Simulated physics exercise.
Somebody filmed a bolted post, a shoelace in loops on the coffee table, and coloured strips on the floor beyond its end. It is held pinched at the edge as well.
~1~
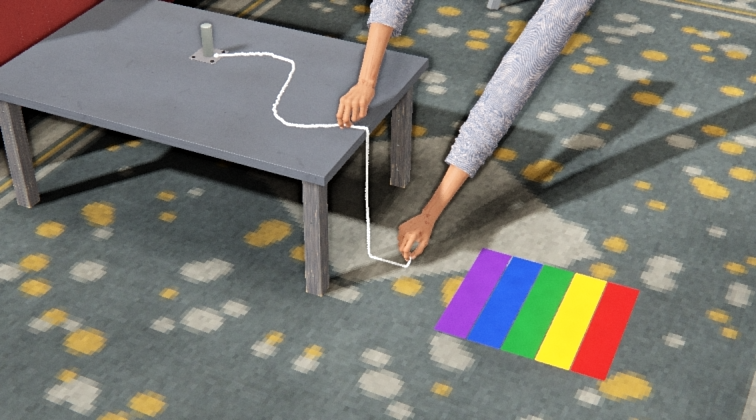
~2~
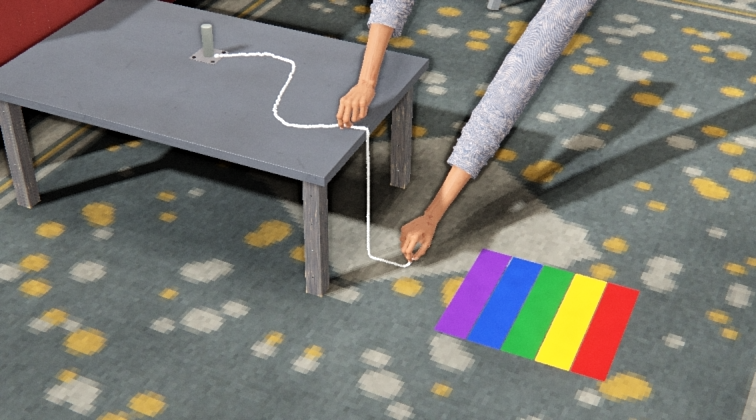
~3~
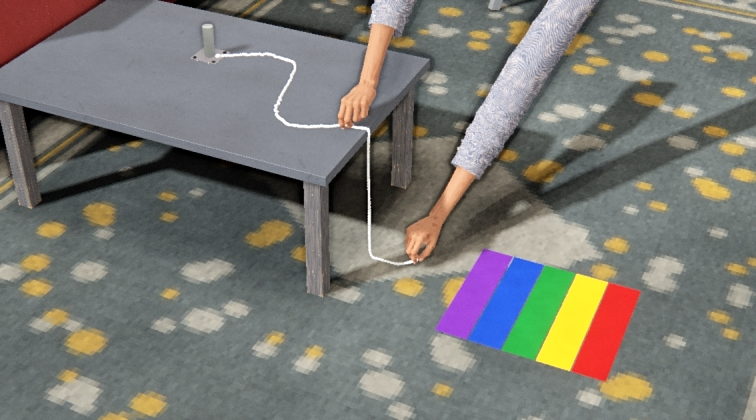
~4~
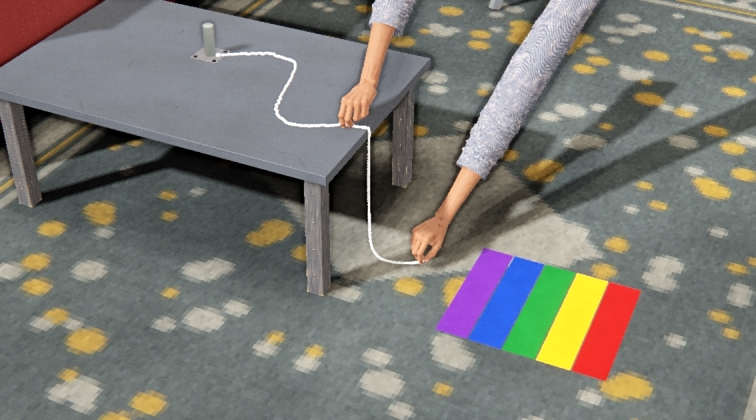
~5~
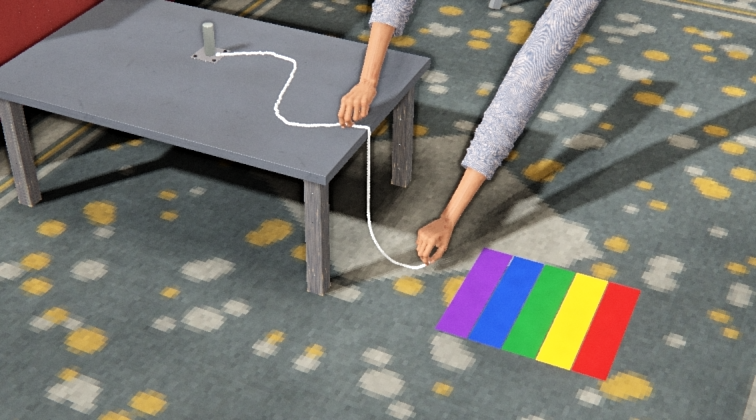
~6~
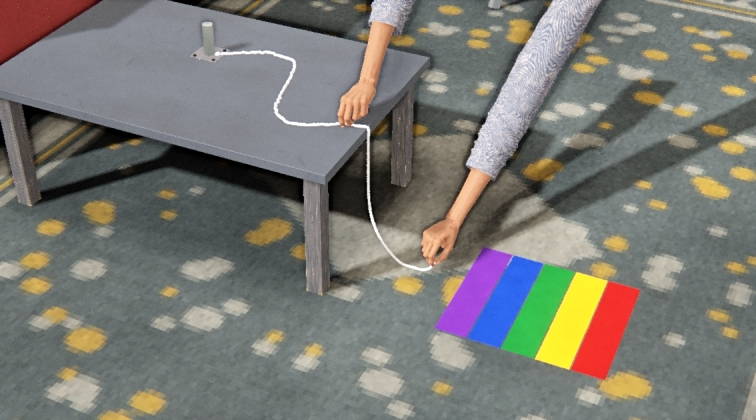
To begin with, a white shoelace winds across a gray coffee table, pinched at the edge by one hand, while another hand holds its hanging end near the floor, left of the coloured strips. The lower hand then moves slightly right, drawing the hanging part into a curve; the upper hand stays still.
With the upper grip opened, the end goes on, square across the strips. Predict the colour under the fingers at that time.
The red one.
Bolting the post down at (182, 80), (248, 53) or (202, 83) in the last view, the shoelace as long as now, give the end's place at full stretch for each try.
It works out at around (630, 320), (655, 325) and (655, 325) for the three tries.
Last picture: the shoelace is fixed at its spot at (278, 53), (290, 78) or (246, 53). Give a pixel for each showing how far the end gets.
Try one gives (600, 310), try two (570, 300), and try three (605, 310).
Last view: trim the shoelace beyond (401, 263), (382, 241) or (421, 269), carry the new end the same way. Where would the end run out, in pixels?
In that order: (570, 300), (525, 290) and (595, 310).
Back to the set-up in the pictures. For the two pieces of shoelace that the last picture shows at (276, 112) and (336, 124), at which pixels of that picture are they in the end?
(370, 116) and (427, 159).
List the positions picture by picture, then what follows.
The first frame shows end (410, 258); purple (459, 318); blue (491, 328); green (525, 338); yellow (559, 348); red (594, 358).
The second frame shows end (413, 259); shoelace through (251, 54) (292, 73) (274, 110) (335, 126) (369, 176) (368, 241).
The third frame shows end (418, 260).
The fourth frame shows end (423, 261); shoelace through (252, 53) (294, 73) (276, 109) (336, 125) (369, 175) (370, 240).
The fifth frame shows end (429, 262).
The sixth frame shows end (435, 263); shoelace through (252, 52) (293, 71) (275, 108) (336, 124) (368, 175) (381, 240).
Early on, end near (557, 298); over green.
Midway, end near (597, 309); over red.
At the end of the slack, end near (619, 316); over red. It halts on the red strip.
